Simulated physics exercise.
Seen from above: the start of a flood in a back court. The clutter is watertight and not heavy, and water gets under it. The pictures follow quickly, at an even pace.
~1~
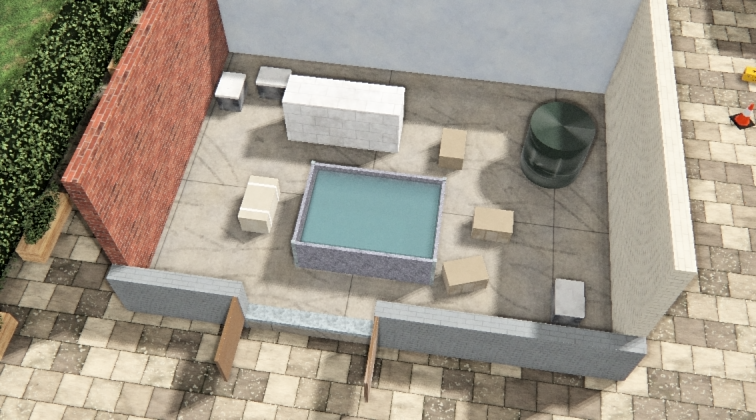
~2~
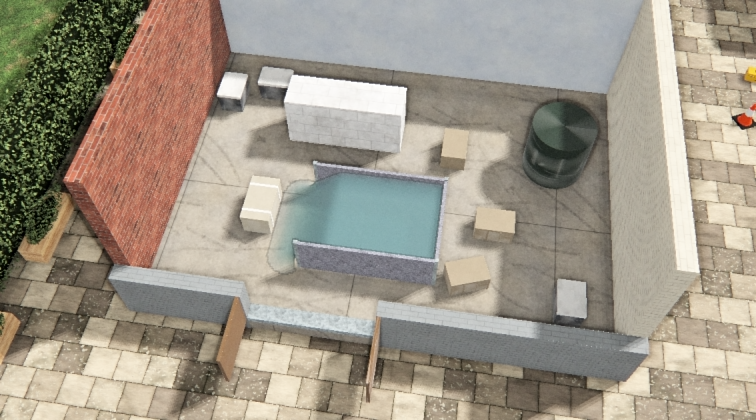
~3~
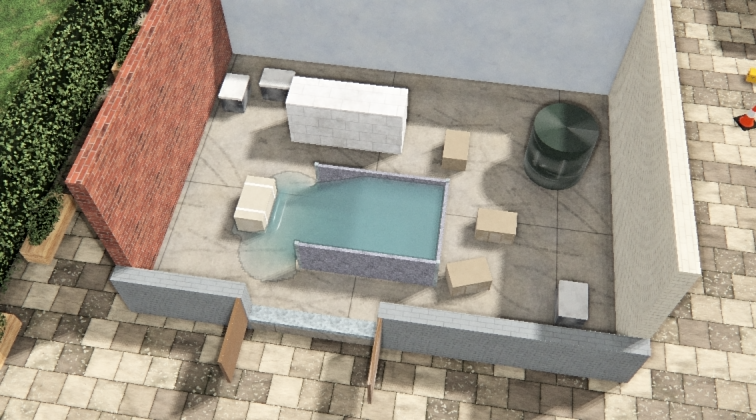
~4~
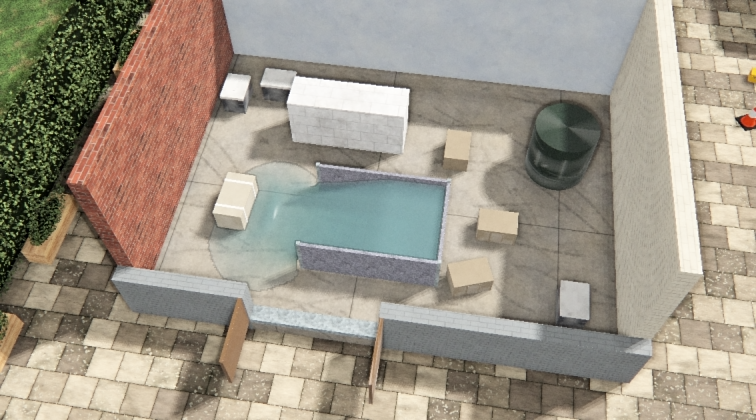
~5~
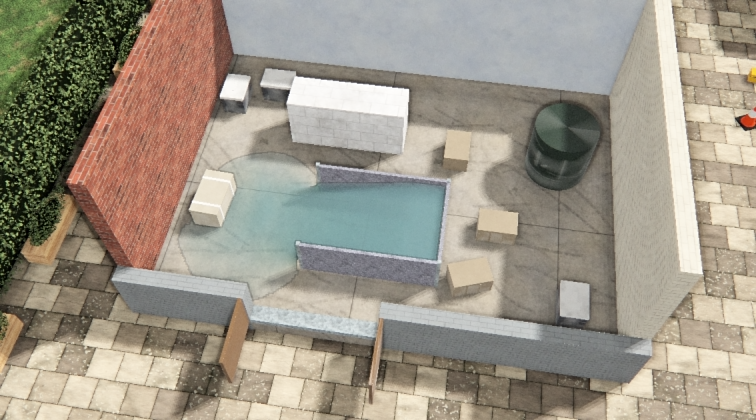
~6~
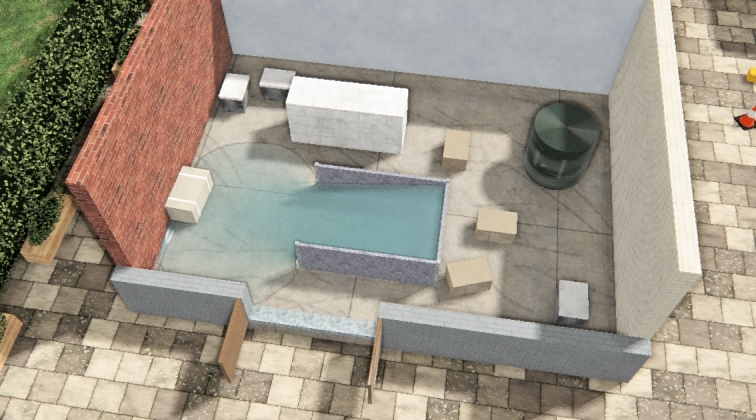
Water pouring from the open left side of a raised pool in a walled courtyard, pushing a cream block leftward.
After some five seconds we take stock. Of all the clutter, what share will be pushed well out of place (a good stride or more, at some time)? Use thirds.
Share: From one to two thirds.
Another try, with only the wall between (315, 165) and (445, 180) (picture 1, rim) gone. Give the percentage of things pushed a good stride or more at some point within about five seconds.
Roughly 10 per cent.
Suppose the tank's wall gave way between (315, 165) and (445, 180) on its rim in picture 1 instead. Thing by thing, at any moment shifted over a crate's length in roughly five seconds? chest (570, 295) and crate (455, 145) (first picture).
In turn: Never so far, pushed that far.
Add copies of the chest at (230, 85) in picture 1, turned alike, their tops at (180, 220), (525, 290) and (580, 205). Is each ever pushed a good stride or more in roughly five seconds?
One after the other: Swept aside, under that, not that far.
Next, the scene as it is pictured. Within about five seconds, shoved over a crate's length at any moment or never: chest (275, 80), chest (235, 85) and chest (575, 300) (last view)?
As listed: Swept aside, shifted that much, less than that.
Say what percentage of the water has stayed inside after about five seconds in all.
Close to 94 %.
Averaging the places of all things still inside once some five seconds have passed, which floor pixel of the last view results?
Close to (434, 176).
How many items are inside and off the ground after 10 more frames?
I count 1.
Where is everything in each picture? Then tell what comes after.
In the first picture, a trunk at (258, 197), on the bottom; a crate at (453, 143) rests on the ground; 0 of 7 have shifted.
In the second picture, a trunk at (260, 198), on the bottom; a crate at (455, 143), on the bottom; 0 of 7 have shifted.
In the third picture, a trunk at (255, 198), on the bottom, close to its start; a crate at (457, 144), on the bottom; 1 of 7 have shifted.
In the fourth picture, a trunk at (234, 194) rests on the ground, a stride from its start; a crate at (458, 145) rests on the ground; 1 of 7 have shifted.
In the fifth picture, a trunk at (211, 192), on the bottom, a stride from its start; a crate at (458, 145), on the bottom; 1 of 7 have shifted.
In the sixth picture, a trunk at (187, 188), on the bottom, a stride from its start; a crate at (457, 144), on the bottom; 1 of 7 have shifted.
A moment on, 1 of 7 are well off their spots; 1 afloat.
Next, 1 of 7 are well off their spots; 1 afloat.
Later, 3 of 7 are well off their spots; 2 afloat.
In the end, 3 of 7 are well off their spots, and 3 have been at some point; 1 afloat.
